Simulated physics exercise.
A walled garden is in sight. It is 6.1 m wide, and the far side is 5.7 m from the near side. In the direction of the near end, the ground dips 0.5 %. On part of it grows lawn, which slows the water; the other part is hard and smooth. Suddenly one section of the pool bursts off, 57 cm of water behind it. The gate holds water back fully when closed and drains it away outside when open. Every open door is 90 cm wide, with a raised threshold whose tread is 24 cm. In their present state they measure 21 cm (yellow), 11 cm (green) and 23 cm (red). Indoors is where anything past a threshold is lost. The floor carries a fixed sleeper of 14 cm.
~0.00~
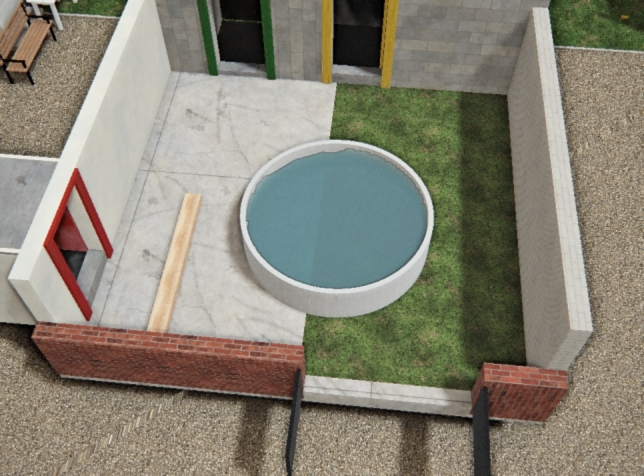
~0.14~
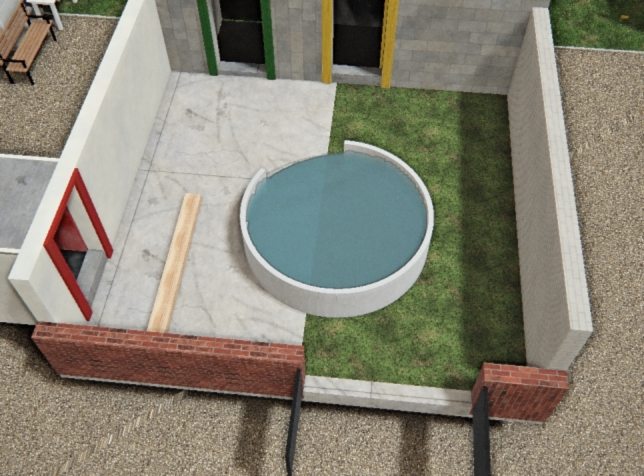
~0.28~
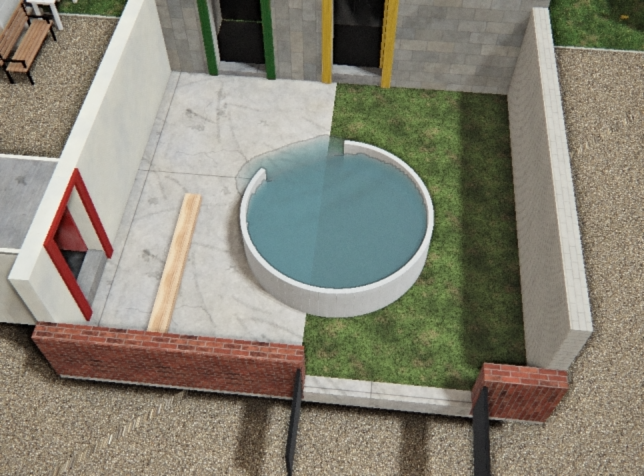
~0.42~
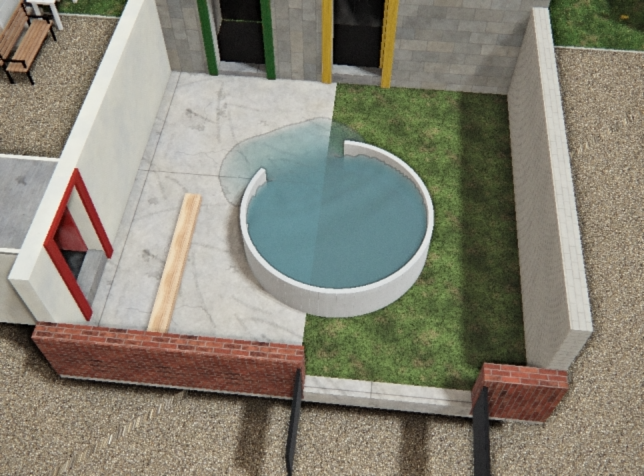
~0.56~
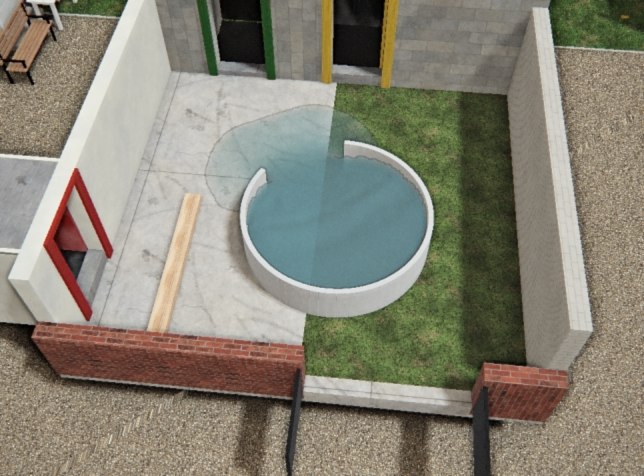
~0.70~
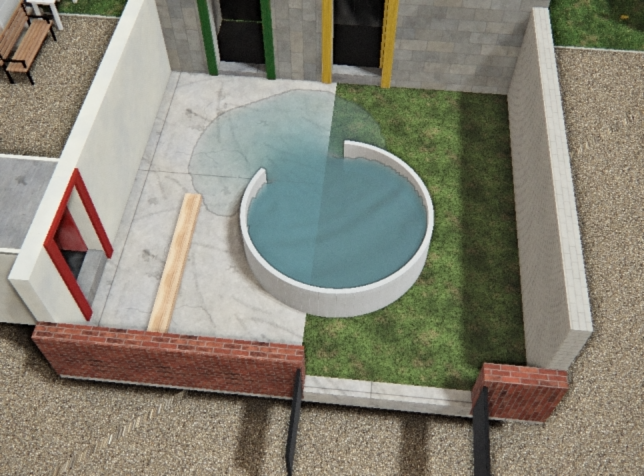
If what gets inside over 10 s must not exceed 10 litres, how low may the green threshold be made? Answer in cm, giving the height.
Around 26 cm.
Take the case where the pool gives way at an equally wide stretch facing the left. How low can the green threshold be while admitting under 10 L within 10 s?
With that break, close to 17 cm.
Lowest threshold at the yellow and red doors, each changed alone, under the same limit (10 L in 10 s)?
You'd want some 17 cm at yellow and some 18 cm at red.
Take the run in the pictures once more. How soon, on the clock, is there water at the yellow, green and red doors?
Yellow at 1.1 s, green at 1.0 s and red at 3.8 s.
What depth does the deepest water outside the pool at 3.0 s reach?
About 33 cm.
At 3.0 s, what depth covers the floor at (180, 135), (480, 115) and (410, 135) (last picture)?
Approx. 23 / 1 / 4 cm.
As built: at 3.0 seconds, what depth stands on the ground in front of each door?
Door by door in cm - yellow 16, green 28, red 0.
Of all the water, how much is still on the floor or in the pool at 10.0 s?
Share still there: Approx. 92 percent.
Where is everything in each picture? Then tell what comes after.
The pool at (337, 214) is whole and still, 57 cm deep; the green door at (237, 31) is dry, in the first picture.
The front is at a hidden place, 0.3 m from the gap on the far side; 0.4 m2 of floor is wet, 57 cm left at the back, in the second picture.
The gap is on the far side, the front 0.7 m out at (320, 140); the back of the pool holds 57 cm, in the third picture.
Water pours out on the far side and has run 1.1 m, to (316, 121); about 8 cm deep outside, 57 cm at the back, in the fourth picture.
The front is at (304, 108), 1.5 m from the gap on the far side; 3.6 m2 of floor is wet, 57 cm left at the back, in the fifth picture.
Water pours out on the far side and has run 1.9 m, to (293, 93); about 5 cm deep outside, 57 cm at the back; 0.8 m in a straight line remain to the green door at (237, 31), in the sixth picture.
After 1.4 s water covers 35 % of the floor, deepest (32 cm) near (288, 83); 25 cm at the green door, 6 litres in over its 11 cm threshold.
After 3.0 s water covers 40 % of the floor, deepest (33 cm) near (181, 76); 28 cm at the green door, 110 litres in over its 11 cm threshold.
After 10.0 s water covers 95 % of the floor, deepest (19 cm) near (77, 352); 9 cm at the green door, 241 litres in over its 11 cm threshold.
At the green door as built, the water arrived by 1.0 s and peaked near 28 cm at 3.0 s.
Run again over the same 10 s with other heights there, 30 litres in over 22.5 cm, 2 litres over 30 cm. The limit of 10 litres is kept from about 26 cm up.
